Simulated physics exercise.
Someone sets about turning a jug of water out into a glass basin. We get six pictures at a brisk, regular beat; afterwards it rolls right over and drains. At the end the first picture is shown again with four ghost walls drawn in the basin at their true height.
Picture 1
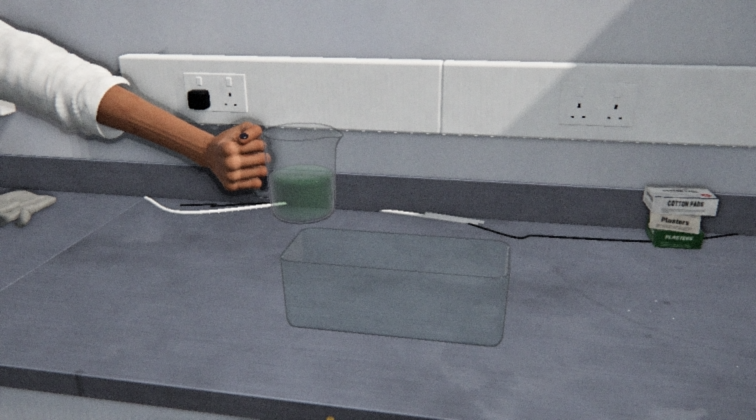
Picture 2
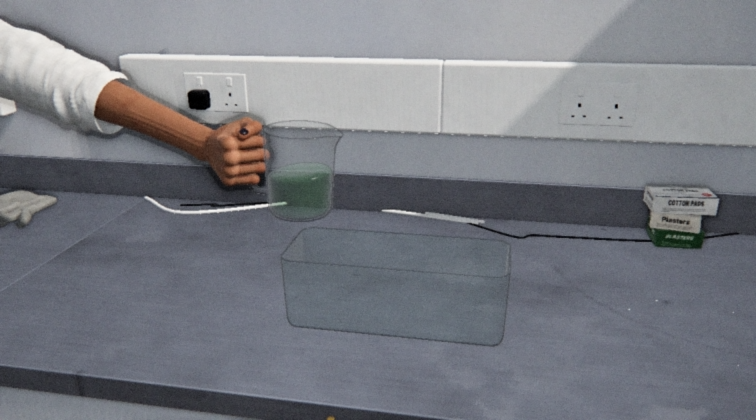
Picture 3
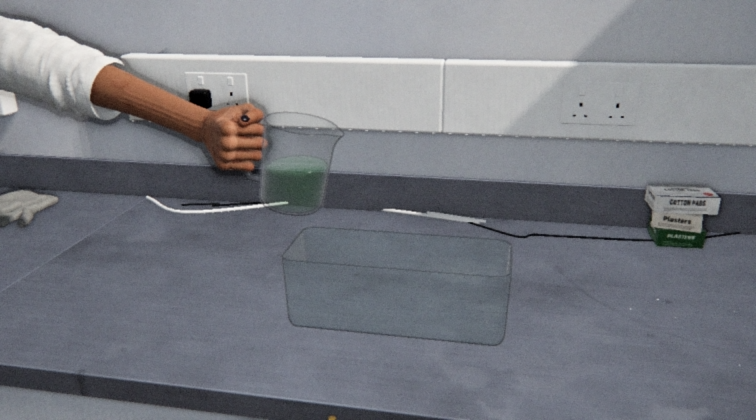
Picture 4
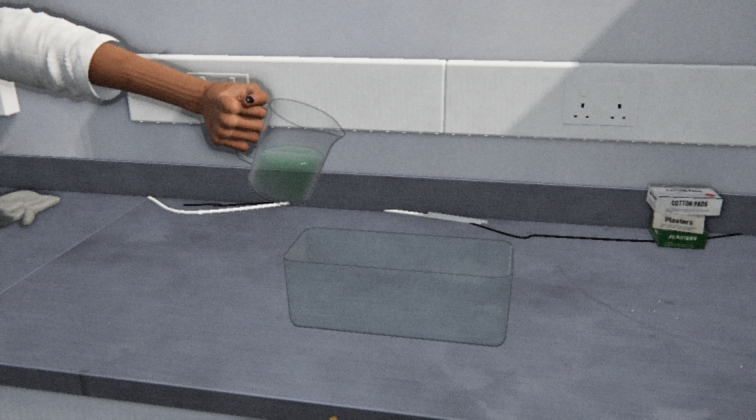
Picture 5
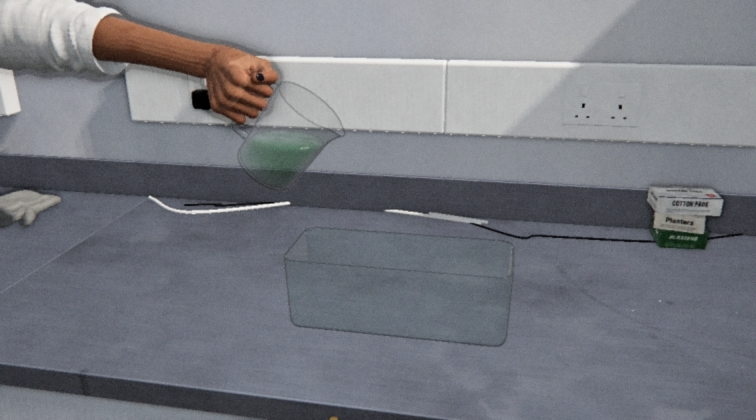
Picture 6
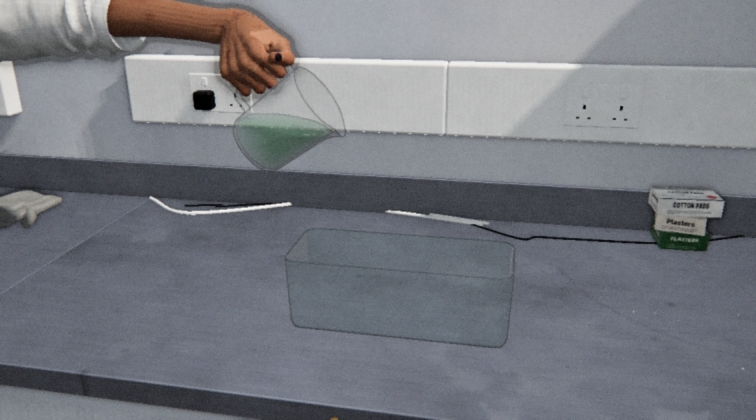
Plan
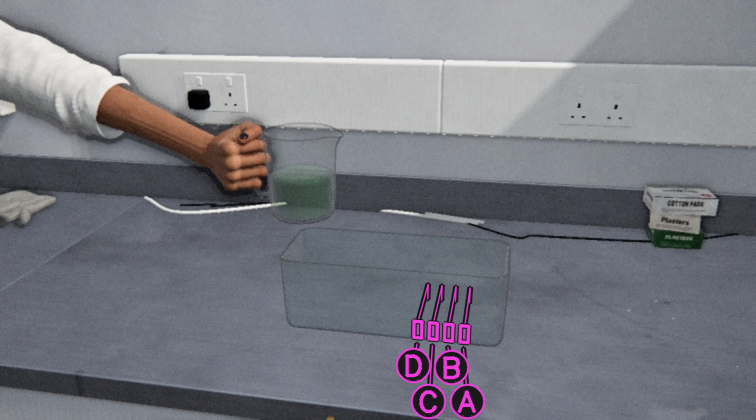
A hand held a clear jug of green liquid upright above a grey counter, then lifted its base and steadily tilted it to the right, above and behind an empty glass basin.
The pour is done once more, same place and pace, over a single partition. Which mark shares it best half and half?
Go for D.
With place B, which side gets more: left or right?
The left side.
In magenta, A at (463, 348); B at (447, 346); C at (432, 345); D at (417, 343).
With A, about 72 % ends left of the wall and 21 % right of it; 7 % is lost outside.
With B, about 79 % ends left of the wall and 14 % right of it; 7 % is lost outside.
With C, about 79 % ends left of the wall and 13 % right of it; 8 % is lost outside.
With D, about 47 % ends left of the wall and 50 % right of it; 3 % is lost outside.
